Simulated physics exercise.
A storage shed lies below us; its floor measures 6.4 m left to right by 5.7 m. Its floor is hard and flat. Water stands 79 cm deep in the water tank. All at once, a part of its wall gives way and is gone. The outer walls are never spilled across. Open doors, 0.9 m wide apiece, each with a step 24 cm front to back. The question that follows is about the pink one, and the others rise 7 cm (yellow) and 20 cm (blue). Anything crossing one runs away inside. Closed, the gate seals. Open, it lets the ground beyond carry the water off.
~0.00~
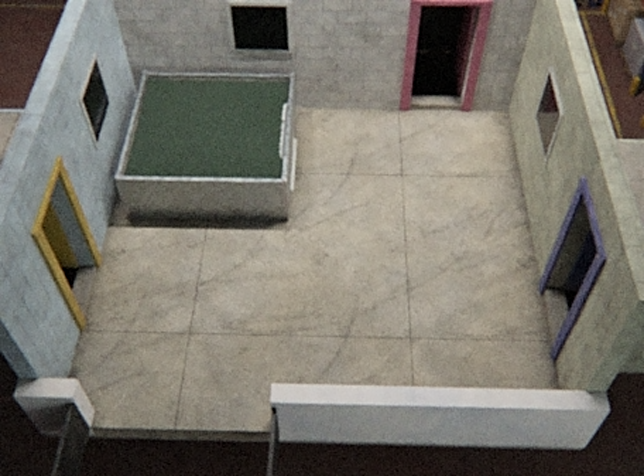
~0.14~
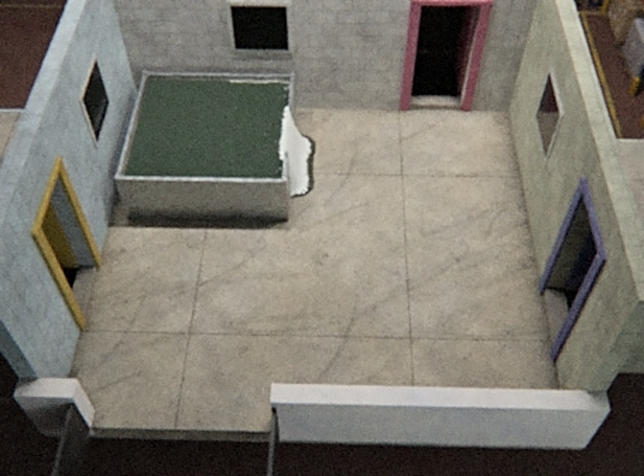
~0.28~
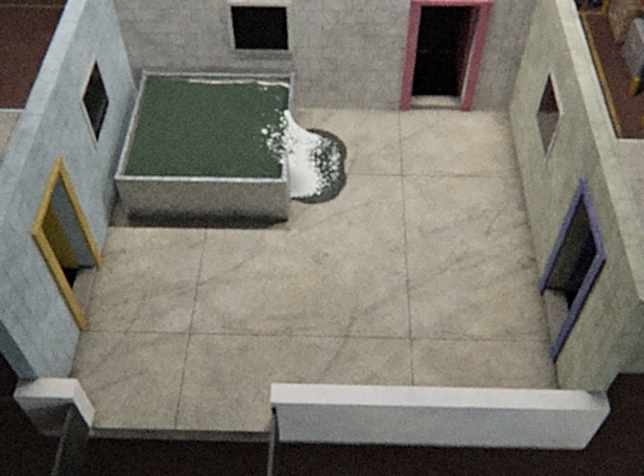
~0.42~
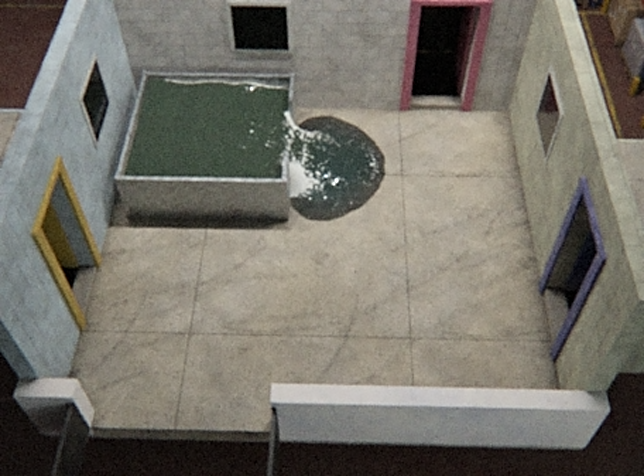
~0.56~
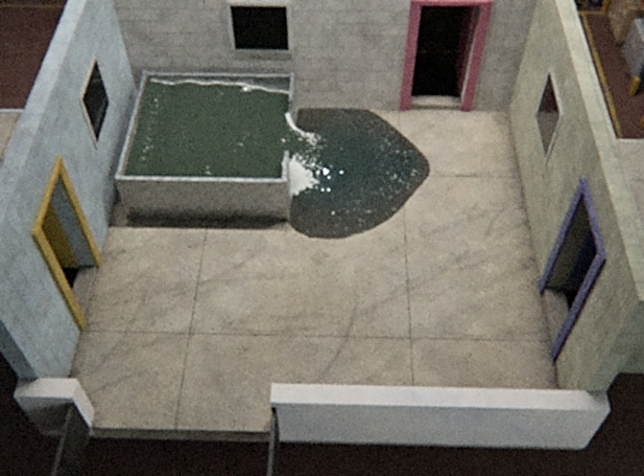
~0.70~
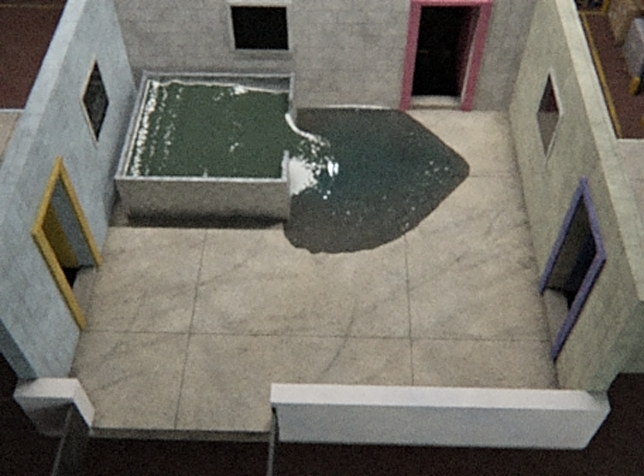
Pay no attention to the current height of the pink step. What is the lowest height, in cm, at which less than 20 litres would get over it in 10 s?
About 21 cm.
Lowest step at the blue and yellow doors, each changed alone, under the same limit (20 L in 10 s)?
You'd want some 16 cm at blue and some 11.5 cm at yellow.
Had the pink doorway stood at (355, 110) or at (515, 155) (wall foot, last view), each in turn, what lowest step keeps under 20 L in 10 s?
About 14.0 cm for the first and 34 cm for the second.
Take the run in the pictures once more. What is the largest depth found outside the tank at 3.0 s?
About 36 cm at most.
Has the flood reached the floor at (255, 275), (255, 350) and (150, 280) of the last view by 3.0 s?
So, in order, I'd say stayed dry, then stayed dry, then stayed dry.
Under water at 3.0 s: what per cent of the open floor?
Approximately 50 % of the floor.
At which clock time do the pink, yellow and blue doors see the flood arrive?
Times: Pink = 0.9 s, yellow = 5.5 s, blue = 1.8 s.
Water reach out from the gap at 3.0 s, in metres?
About 5.6 metres out.
After 1.4 s water covers 40 % of the floor, deepest (50 cm) near (505, 115); 19 cm at the pink door, 0 litres in over its 12 cm step.
After 3.0 s water covers 50 % of the floor, deepest (36 cm) near (507, 130); 21 cm at the pink door, 32 litres in over its 12 cm step.
After 10.0 s water covers 100 % of the floor, deepest (24 cm) near (140, 109); 11 cm at the pink door, 170 litres in over its 12 cm step.
At the pink door as built, the water arrived by 0.9 s and peaked near 24 cm at 3.8 s.
With a step of 17.5 cm, 57 litres would have come in within the 10 s; with 24 cm, 9 litres. So under 20 litres takes about 21 cm.
